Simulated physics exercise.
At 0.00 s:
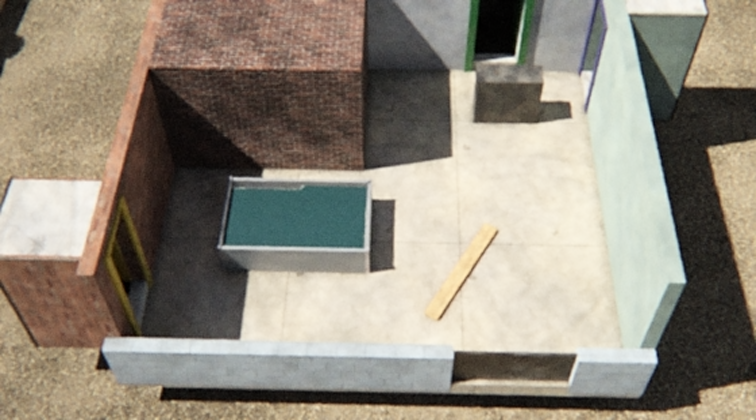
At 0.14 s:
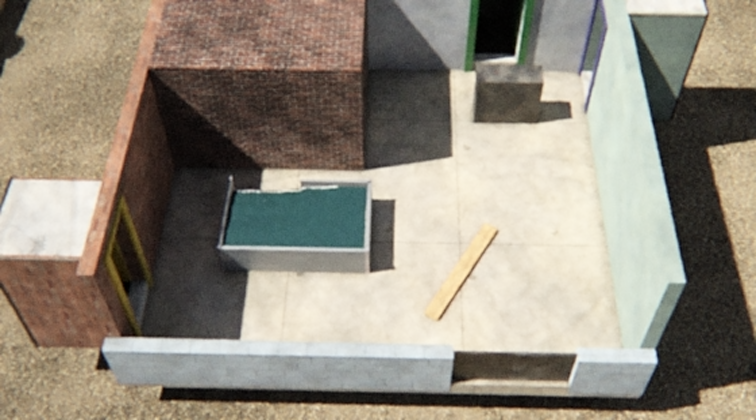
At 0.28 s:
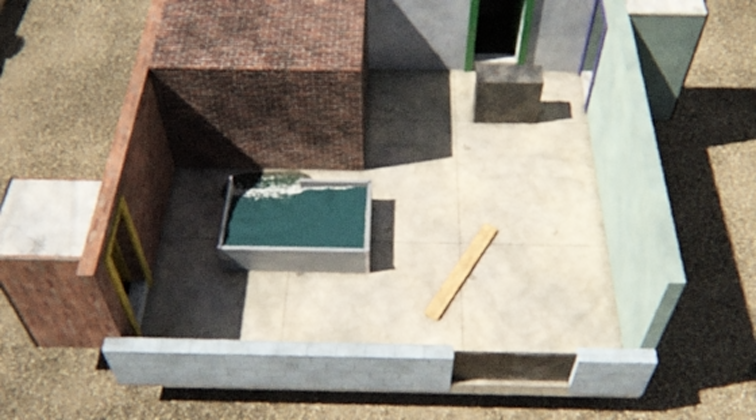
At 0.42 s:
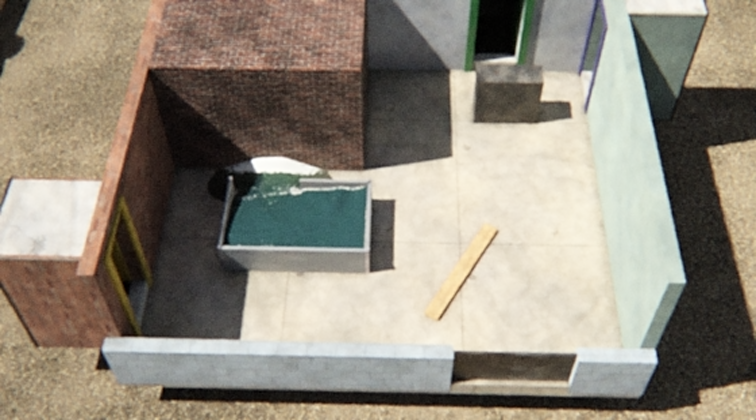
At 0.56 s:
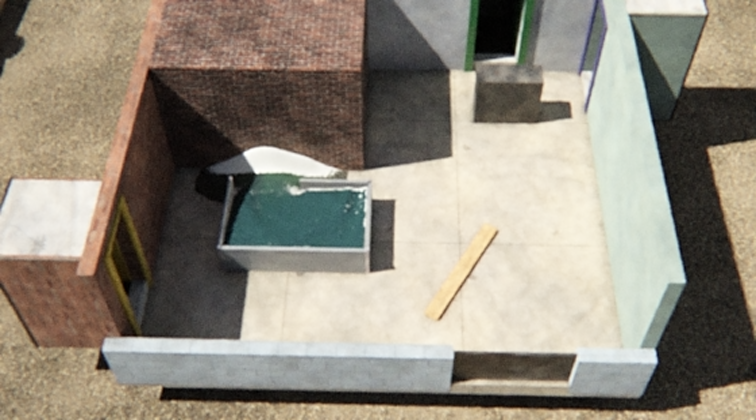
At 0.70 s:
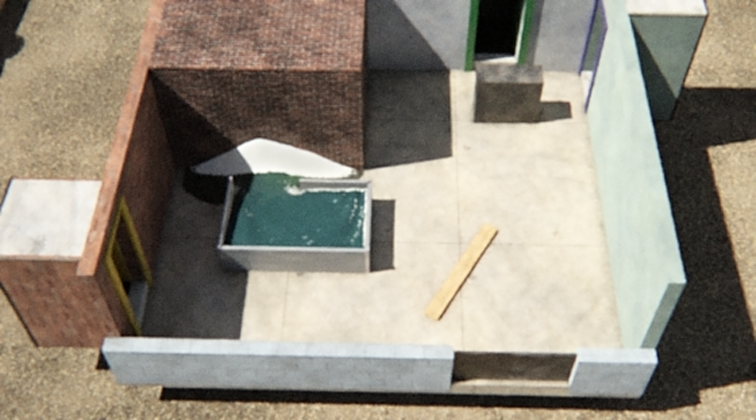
Water pouring through a gap in the far side of a tank and spreading across the floor beside a brick building.
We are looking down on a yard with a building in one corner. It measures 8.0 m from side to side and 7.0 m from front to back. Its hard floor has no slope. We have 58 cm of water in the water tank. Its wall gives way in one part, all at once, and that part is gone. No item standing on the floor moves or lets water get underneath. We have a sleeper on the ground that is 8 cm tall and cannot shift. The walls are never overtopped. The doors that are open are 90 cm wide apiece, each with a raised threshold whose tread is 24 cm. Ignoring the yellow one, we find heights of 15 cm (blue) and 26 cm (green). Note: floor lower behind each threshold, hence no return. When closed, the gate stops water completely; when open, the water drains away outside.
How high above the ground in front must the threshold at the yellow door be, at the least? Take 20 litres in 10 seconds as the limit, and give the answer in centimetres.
About 8.5 cm.
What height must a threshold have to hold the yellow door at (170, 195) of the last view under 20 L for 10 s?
It needs roughly 33 cm.
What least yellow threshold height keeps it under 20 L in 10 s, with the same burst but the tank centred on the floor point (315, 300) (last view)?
I'd put it at close to 9.0 cm.
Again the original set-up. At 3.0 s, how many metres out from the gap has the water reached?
Near 6.0 m, more or less.
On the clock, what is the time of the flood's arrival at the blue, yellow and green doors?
It gets to blue at 4.5 s, to yellow at 2.0 s, and to green at 6.5 s.
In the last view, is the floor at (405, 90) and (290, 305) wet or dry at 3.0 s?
I'd call the first spared by the flood and the second spared by the flood.
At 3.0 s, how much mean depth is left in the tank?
It averages roughly 23 centimetres.
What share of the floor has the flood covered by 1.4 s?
Near 10 per cent is wet.
After 1.4 s water covers 10 % of the floor, deepest (52 cm) near (175, 170); it has not reached the yellow door.
After 3.0 s water covers 40 % of the floor, deepest (30 cm) near (185, 170); 5 cm at the yellow door, 0 litres in over its 27 cm threshold.
After 10.0 s water covers 90 % of the floor, deepest (9 cm) near (136, 354); 8 cm at the yellow door, 0 litres in over its 27 cm threshold.
At the yellow door as built, the water arrived by 2.0 s and peaked near 12 cm at 6.4 s.
Run again over the same 10 s with other heights there, 27 litres in over 7.5 cm, 10 litres over 10 cm. The limit of 20 litres is kept from about 8.5 cm up.
